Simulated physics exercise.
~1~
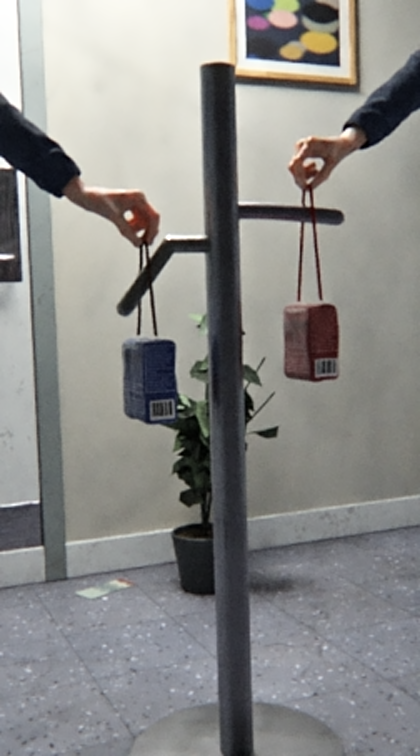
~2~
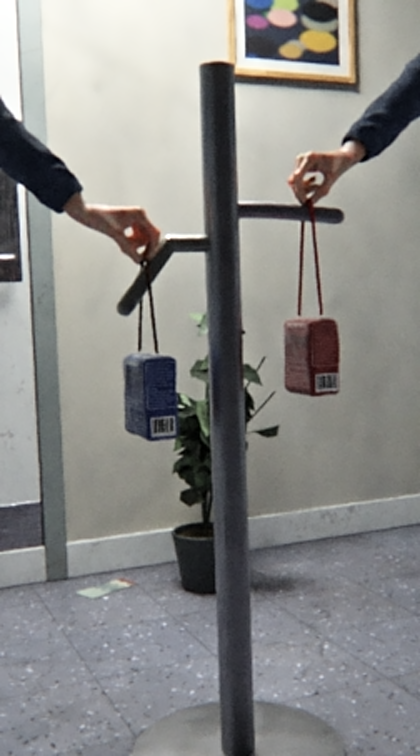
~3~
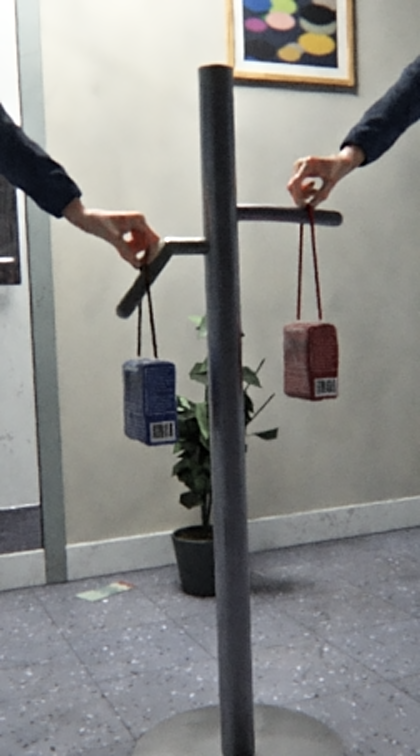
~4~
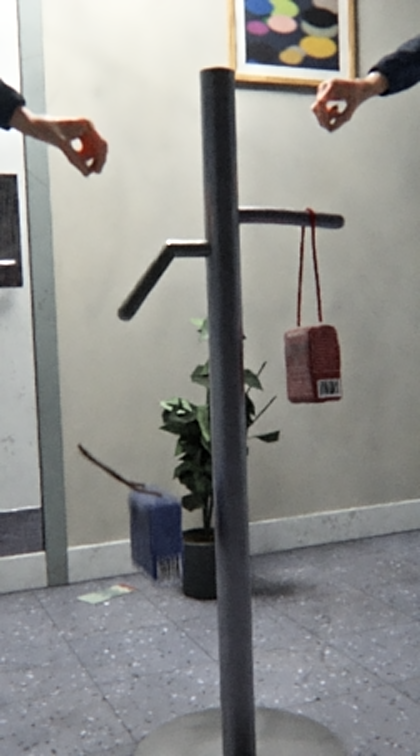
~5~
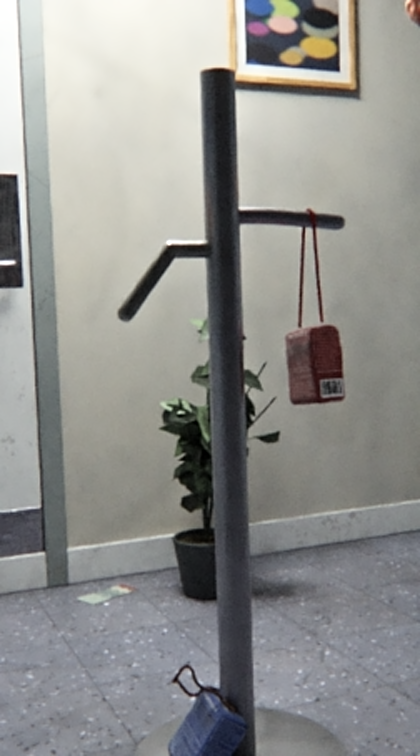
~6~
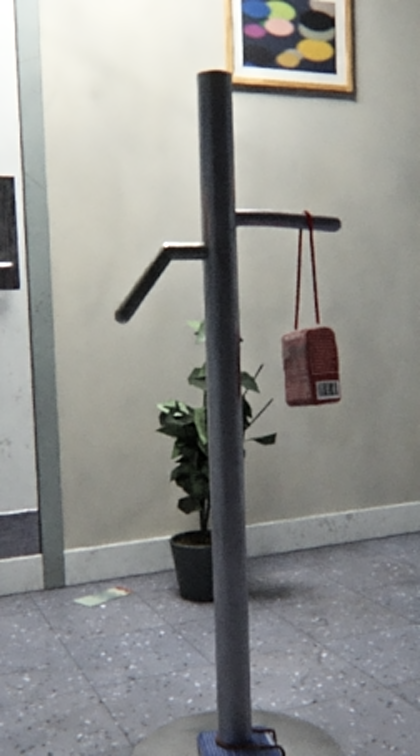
The clip opens on a dark metal post with two pegs, a potted plant behind it, as two hands hold a blue pouch at the left and a red pouch at the right by their cord loops. The hands lower both pouches slightly, bringing the loops to the pegs, and pause there. Then the hands let go and draw back, and the blue pouch drops from the downward-bent left peg while the red one stays hanging. The blue pouch lands leaning by the foot of the post, then tips onto its side. At the end, it lies at the base while the red pouch still hangs from the right peg.
